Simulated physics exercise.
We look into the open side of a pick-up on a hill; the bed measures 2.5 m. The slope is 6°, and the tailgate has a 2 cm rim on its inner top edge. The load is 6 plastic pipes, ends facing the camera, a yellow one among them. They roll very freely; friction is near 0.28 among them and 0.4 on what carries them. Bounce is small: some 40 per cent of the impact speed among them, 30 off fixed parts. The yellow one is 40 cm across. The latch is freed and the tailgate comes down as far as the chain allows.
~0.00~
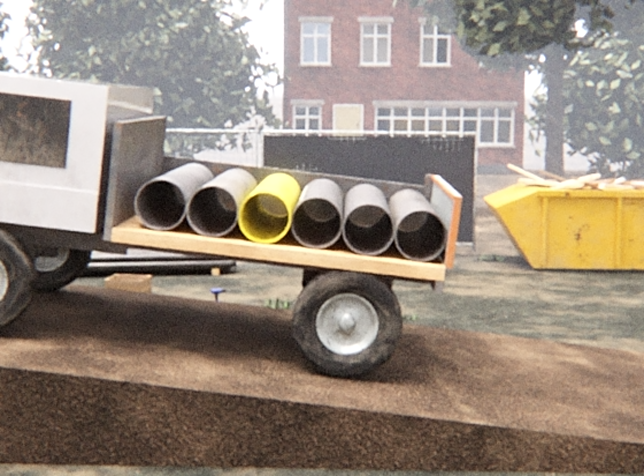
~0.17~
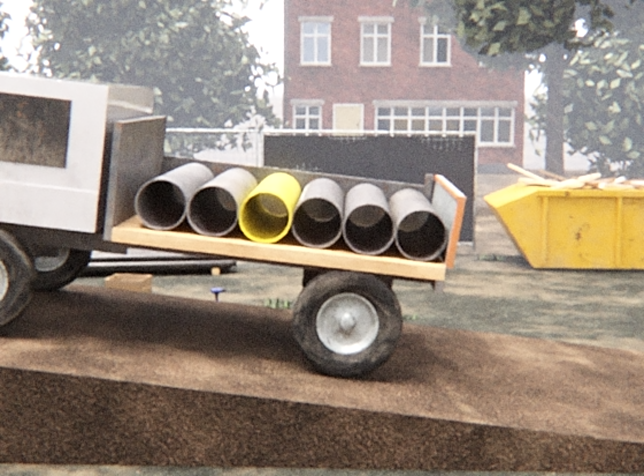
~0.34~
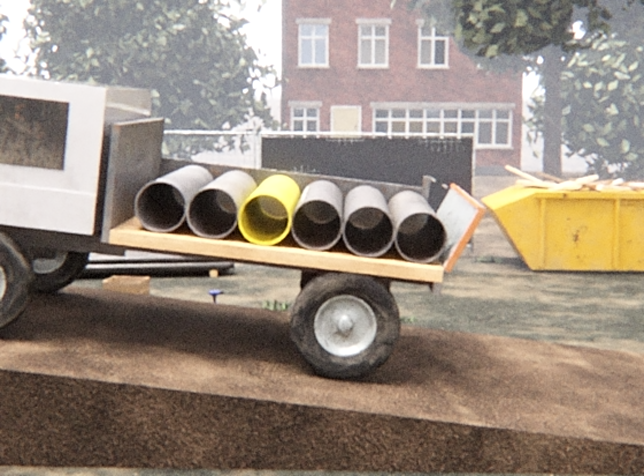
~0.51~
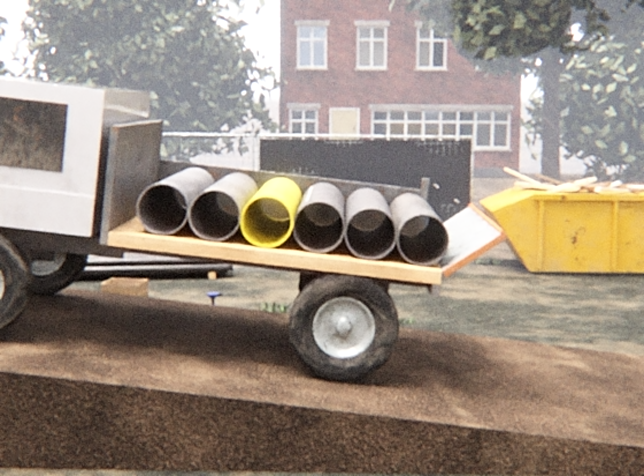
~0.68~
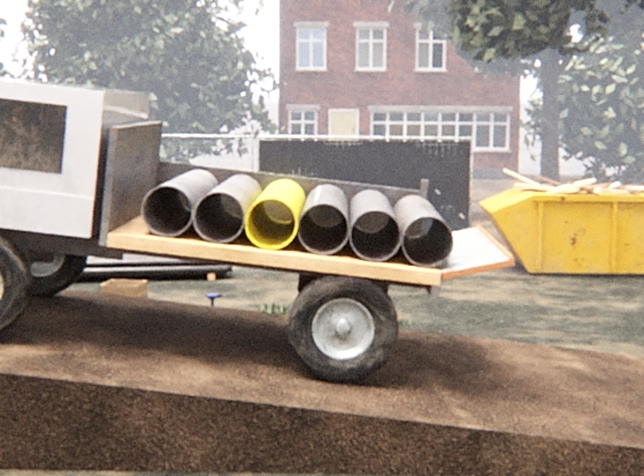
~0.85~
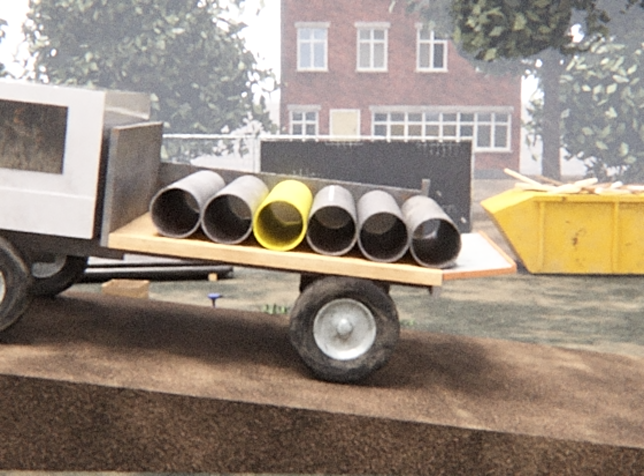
Six plastic pipes, a yellow one third from the left among dark grey ones, lie in a row with their open ends facing us on a pick-up's bed, seen from the side on a brown slope. A yellow skip, trees and a brick building stand behind. The tailgate at the right swings down and outward until nearly level, and the pipes shift slightly right along the bed.
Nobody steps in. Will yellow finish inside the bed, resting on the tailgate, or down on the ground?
Yellow comes to rest inside the bed.
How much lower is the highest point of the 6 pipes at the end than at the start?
About 5 cm.
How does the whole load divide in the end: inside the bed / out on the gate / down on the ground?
4, 2 and 0.
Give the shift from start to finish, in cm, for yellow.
About: Yellow 70.
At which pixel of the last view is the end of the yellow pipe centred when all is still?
At about (350, 233).
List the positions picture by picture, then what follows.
In the first picture, yellow (265, 217); gate 84° above level, tip at (458, 199); 6 of the 6 make up the bottom layer on the bed.
In the second picture, yellow (265, 217); gate 81° above level, tip at (462, 199).
In the third picture, yellow (265, 219); gate 61° above level, tip at (482, 210).
In the fourth picture, yellow (267, 222); gate 34° above level, tip at (504, 236).
In the fifth picture, yellow (271, 223); gate 12° above level, tip at (511, 262).
In the sixth picture, yellow (280, 225); gate 6° above level, tip at (513, 270).
Then, 1.2 s in, yellow is on the bed, 115 cm short of the hinge, rolling right; 0 out so far.
Then, 1.6 s in, yellow is on the bed, 95 cm short of the hinge, rolling right; 0 out so far.
Then, 2.0 s in, yellow is on the bed, 80 cm short of the hinge, rolling right; 0 out so far.
In the end (2.5 s), yellow is on the bed, 75 cm short of the hinge; 0 out so far.
